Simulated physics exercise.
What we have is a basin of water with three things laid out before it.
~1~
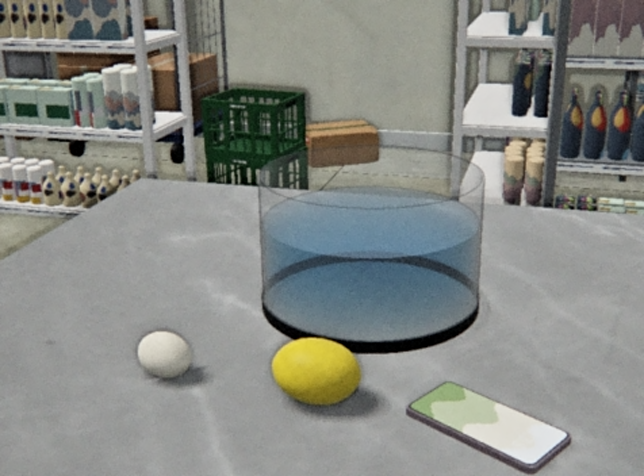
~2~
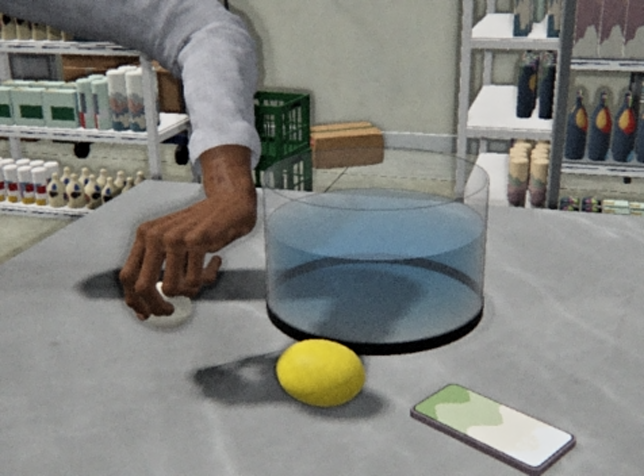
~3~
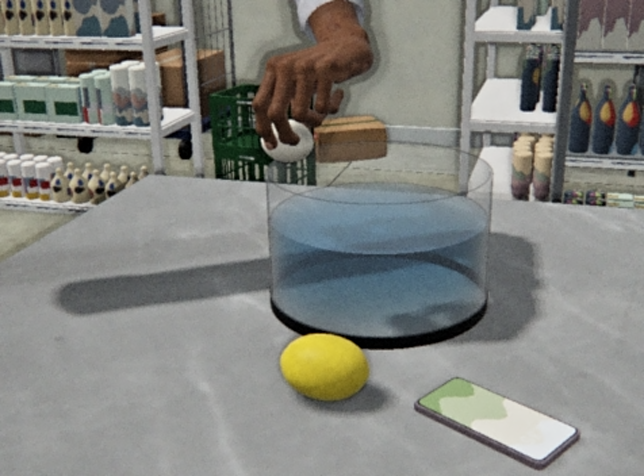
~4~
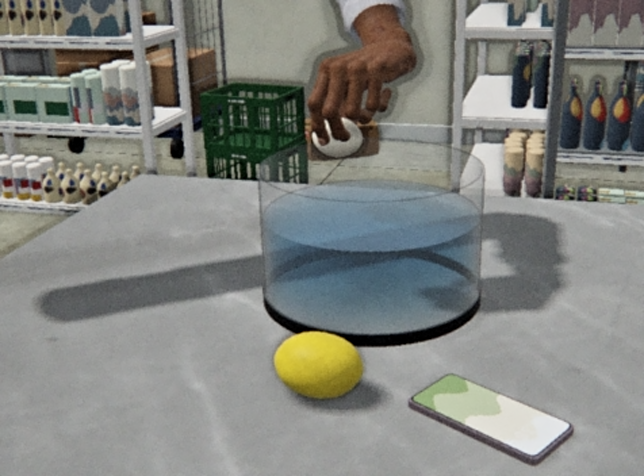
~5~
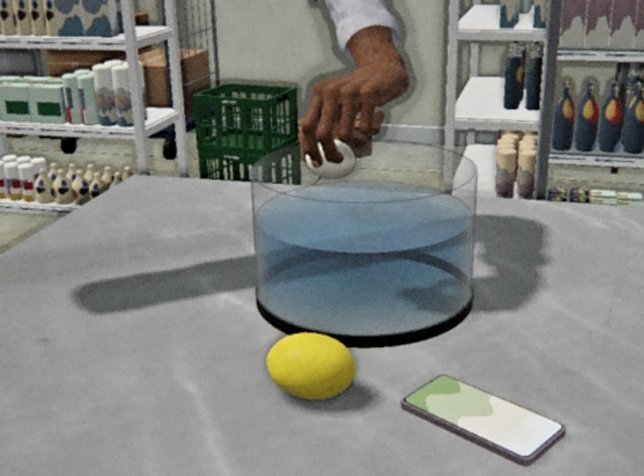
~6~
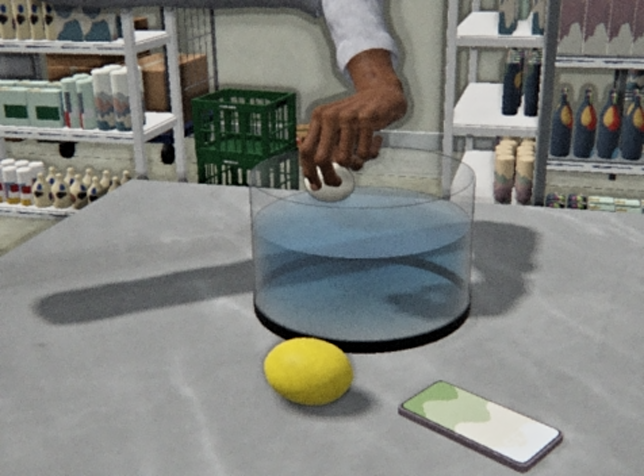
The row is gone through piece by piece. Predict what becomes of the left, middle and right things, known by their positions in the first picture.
My prediction: The left one drops to the bottom, the middle one remains on top, the right one drops to the bottom.
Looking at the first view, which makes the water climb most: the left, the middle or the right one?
The central piece.
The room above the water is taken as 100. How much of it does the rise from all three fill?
Close to 12 percent of that free room.
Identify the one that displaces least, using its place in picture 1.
Go with the piece on the far left.
A moment on, the egg drops to the bottom.
Further on, the lemon stays afloat.
When it is over, the phone drops to the bottom; afloat, lemon.
